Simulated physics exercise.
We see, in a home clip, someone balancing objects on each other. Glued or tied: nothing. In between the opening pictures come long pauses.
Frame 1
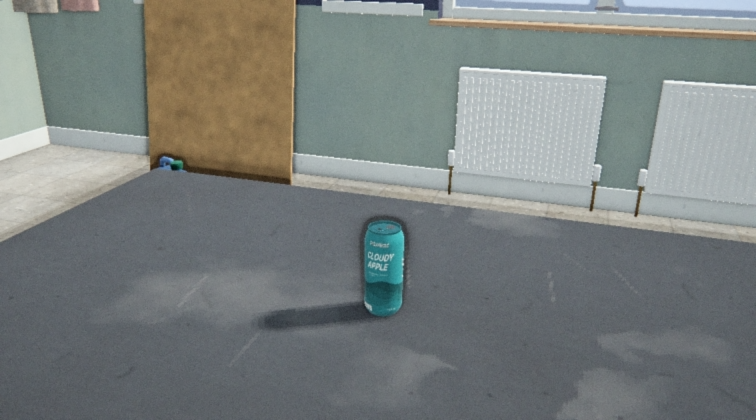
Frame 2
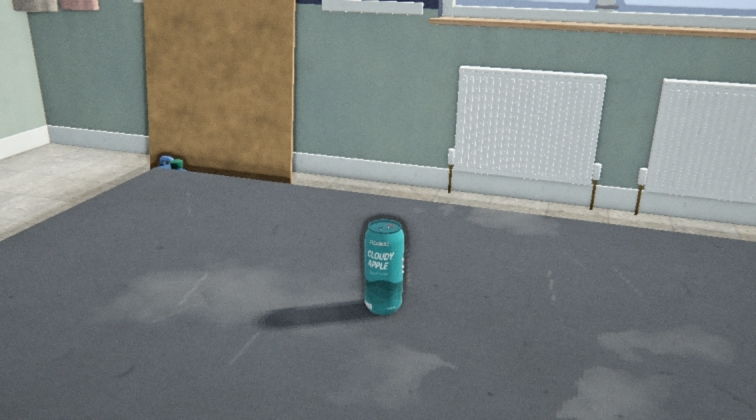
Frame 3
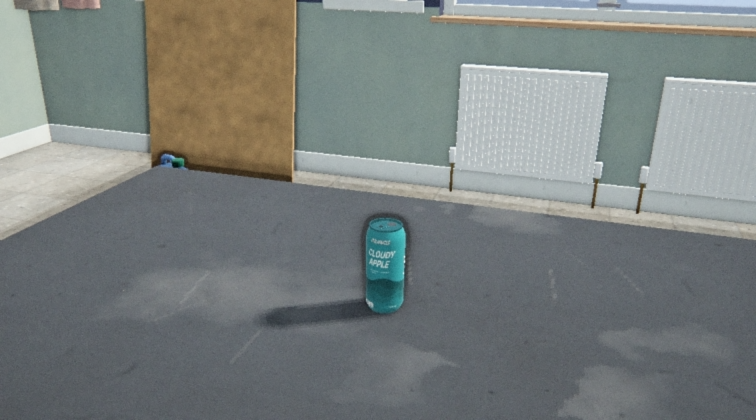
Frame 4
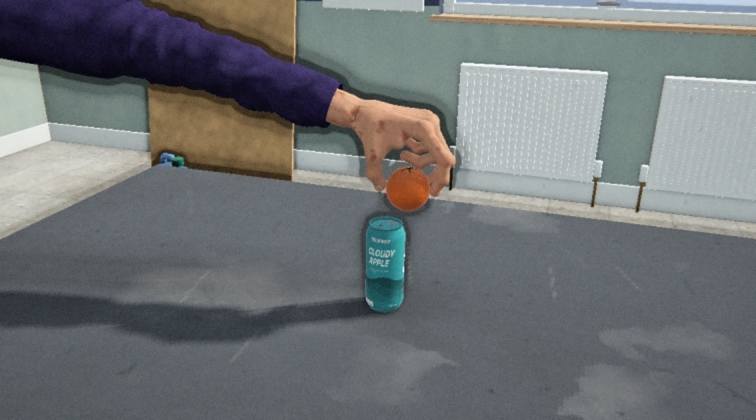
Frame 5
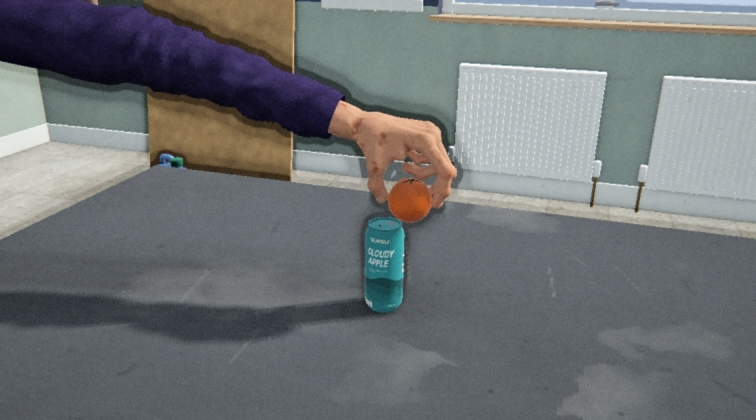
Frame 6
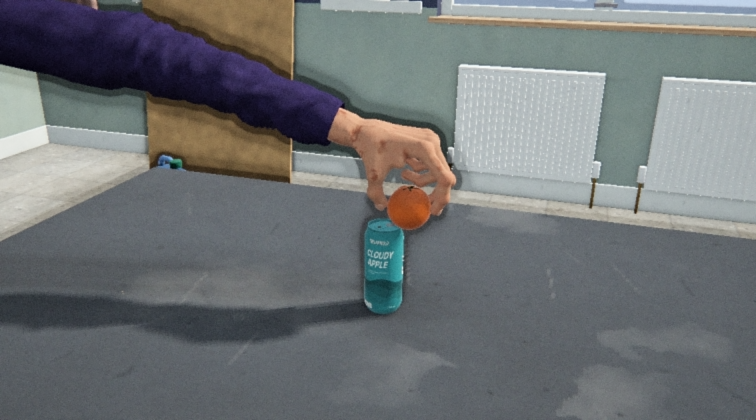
A hand lowers a round orange object onto the top of a turquoise can.
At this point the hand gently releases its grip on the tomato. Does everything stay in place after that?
Short answer: It's not safe.
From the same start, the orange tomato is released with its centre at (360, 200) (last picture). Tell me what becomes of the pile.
Observed: Pile falls.
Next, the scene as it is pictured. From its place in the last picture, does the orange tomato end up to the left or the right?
It goes rightward.
Then, 0.40 s after the last picture, orange tomato now fallen.
Then, 0.50 s after the last picture, things are still on the move.
Then, 0.60 s after the last picture, nothing new.
At rest, fallen, orange tomato; turquoise can in place. Seen from the same camera at the end, orange tomato near (450, 300). The pile comes apart.
